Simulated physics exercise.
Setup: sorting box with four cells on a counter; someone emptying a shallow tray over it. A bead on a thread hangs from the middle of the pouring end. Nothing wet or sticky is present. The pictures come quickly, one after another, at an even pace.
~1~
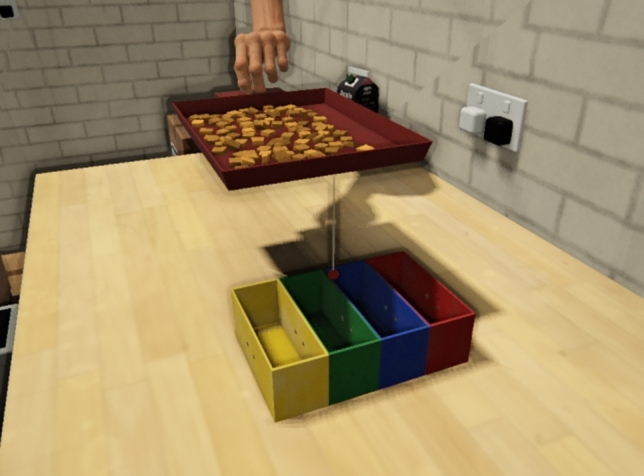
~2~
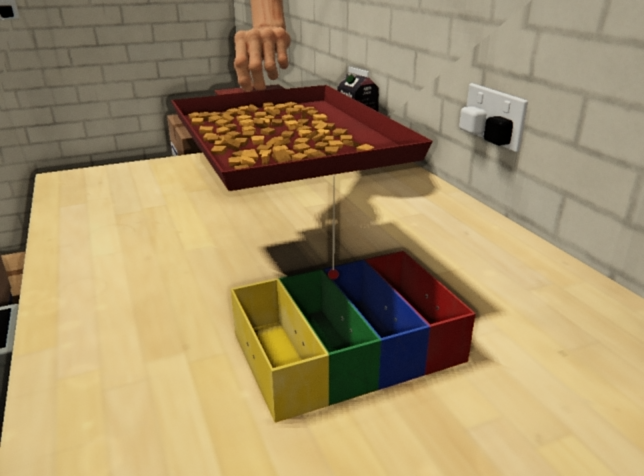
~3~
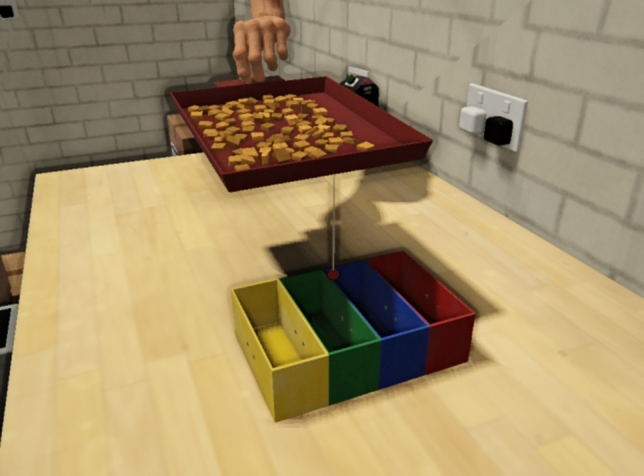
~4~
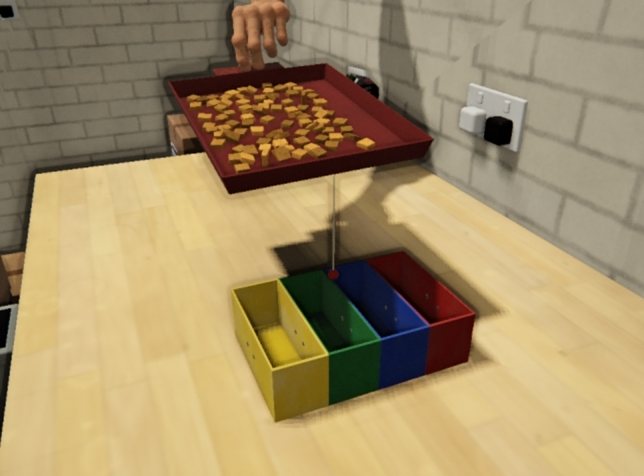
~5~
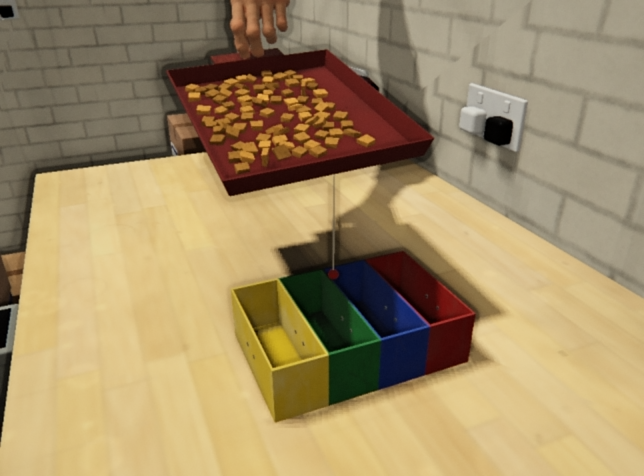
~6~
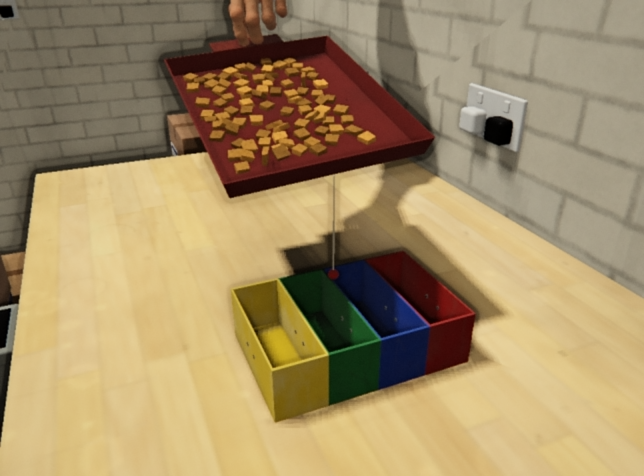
A hand raised the far end of a dark red tray of small golden squares, tilting it gradually steeper above a yellow, green, blue and red sorting box while the pieces stayed on the tray.
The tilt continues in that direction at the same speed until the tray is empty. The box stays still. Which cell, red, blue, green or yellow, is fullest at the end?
The yellow cell is fullest at the end.
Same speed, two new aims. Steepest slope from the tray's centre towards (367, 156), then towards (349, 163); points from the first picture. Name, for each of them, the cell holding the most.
Red; that red cell.
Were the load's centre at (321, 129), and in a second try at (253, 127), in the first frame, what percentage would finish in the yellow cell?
First about 40, then 50 per cent.
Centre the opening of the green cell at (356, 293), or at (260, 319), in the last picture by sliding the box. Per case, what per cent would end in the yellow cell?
Roughly 30 per cent, and 10 per cent.
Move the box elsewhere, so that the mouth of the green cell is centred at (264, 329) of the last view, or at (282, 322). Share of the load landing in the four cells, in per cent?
About 100 per cent, then about 100 per cent.
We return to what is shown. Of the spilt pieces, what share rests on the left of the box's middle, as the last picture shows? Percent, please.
That comes to about 100 per cent of the pieces.
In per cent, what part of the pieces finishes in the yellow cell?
About 50 per cent.
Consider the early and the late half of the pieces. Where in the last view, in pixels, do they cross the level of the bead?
(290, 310) for the early half, (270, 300) for the late half.
Soon after the last picture, tray tipped steeply; all on the tray.
A little later, tray tipped right over; nearly all on the tray; a stray few in the green cell; a stray few falling or outside the box.
Later still, tray tipped past a quarter turn; about half in the yellow cell; about a quarter in the green cell; a small part in the blue cell; about a quarter falling or outside the box.
At rest, tray tipped past a quarter turn; about half in the yellow cell; about a quarter in the green cell; a small part in the blue cell; none in the red cell; about a quarter outside the box.
